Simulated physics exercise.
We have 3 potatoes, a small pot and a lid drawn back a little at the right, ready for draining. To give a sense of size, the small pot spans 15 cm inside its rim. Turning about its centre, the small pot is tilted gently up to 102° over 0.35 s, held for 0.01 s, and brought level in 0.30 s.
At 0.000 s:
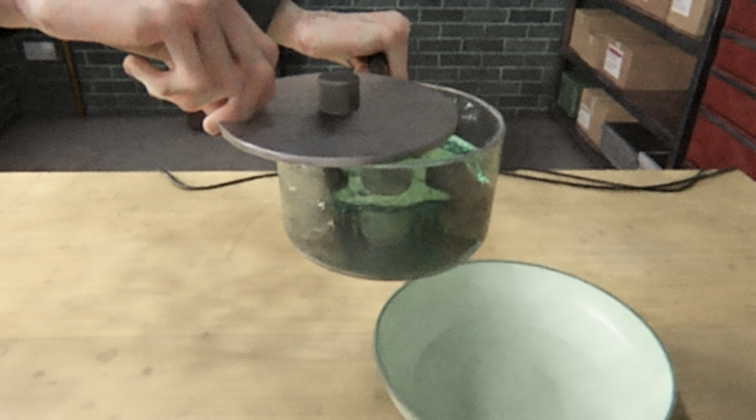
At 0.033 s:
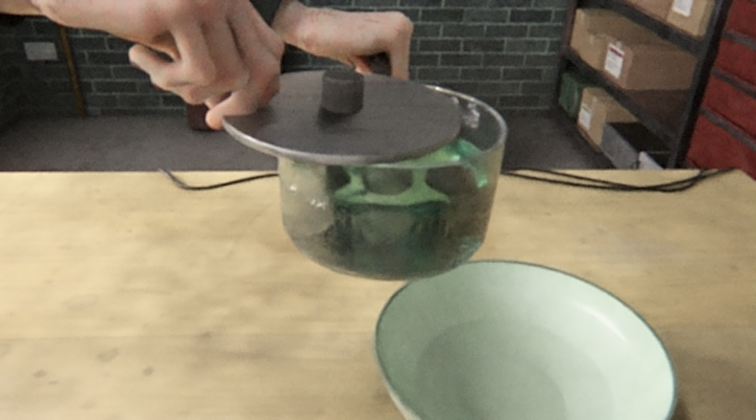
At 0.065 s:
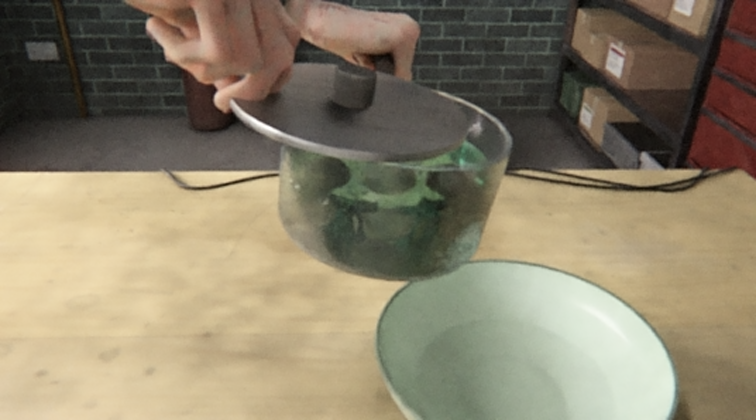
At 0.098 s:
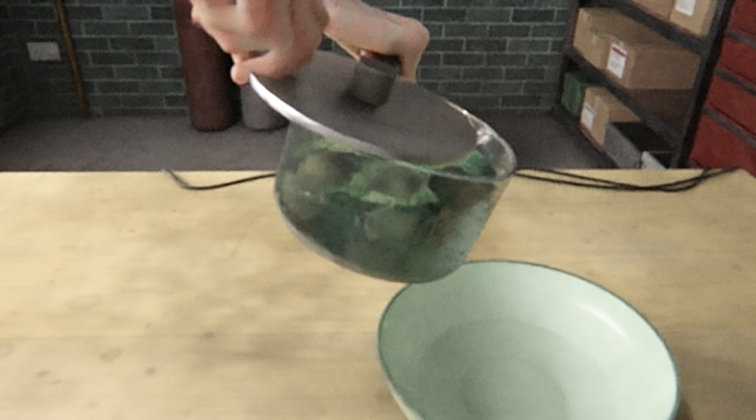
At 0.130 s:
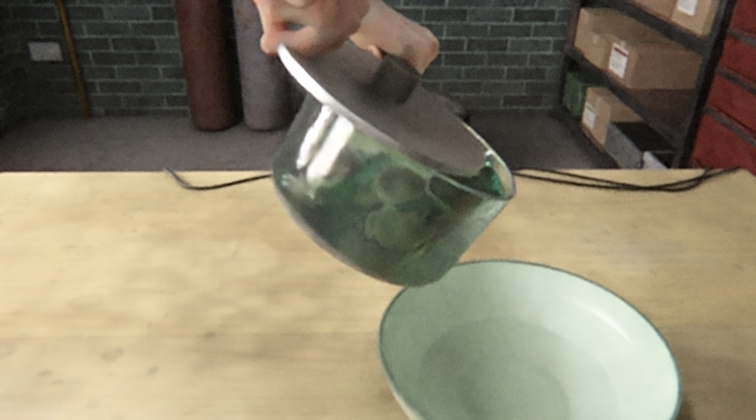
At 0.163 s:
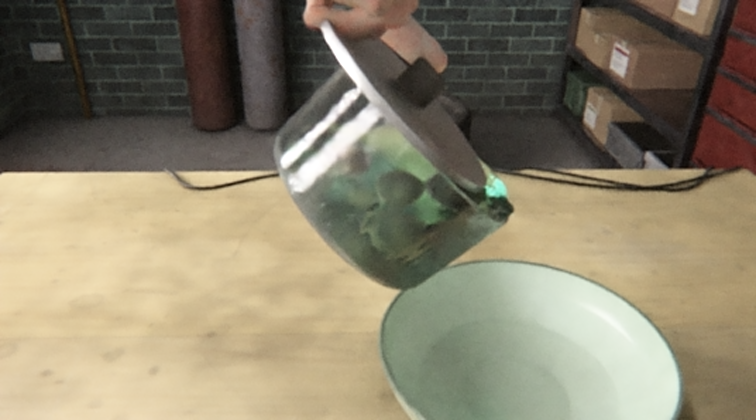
A glass pot of green liquid tilts steeply right as hands hold its lid.
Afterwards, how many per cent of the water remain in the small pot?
About 34 per cent.
By 0.28 s the tilt is 94° and 70 per cent of the water is still in the small pot.
By 0.38 s the tilt is 101° and 47 per cent of the water is still in the small pot.
By 0.47 s the tilt is 73° and 36 per cent of the water is still in the small pot.
By 0.57 s the tilt is 21° and 34 per cent of the water is still in the small pot.
At rest 34 per cent of the water is still in the small pot.
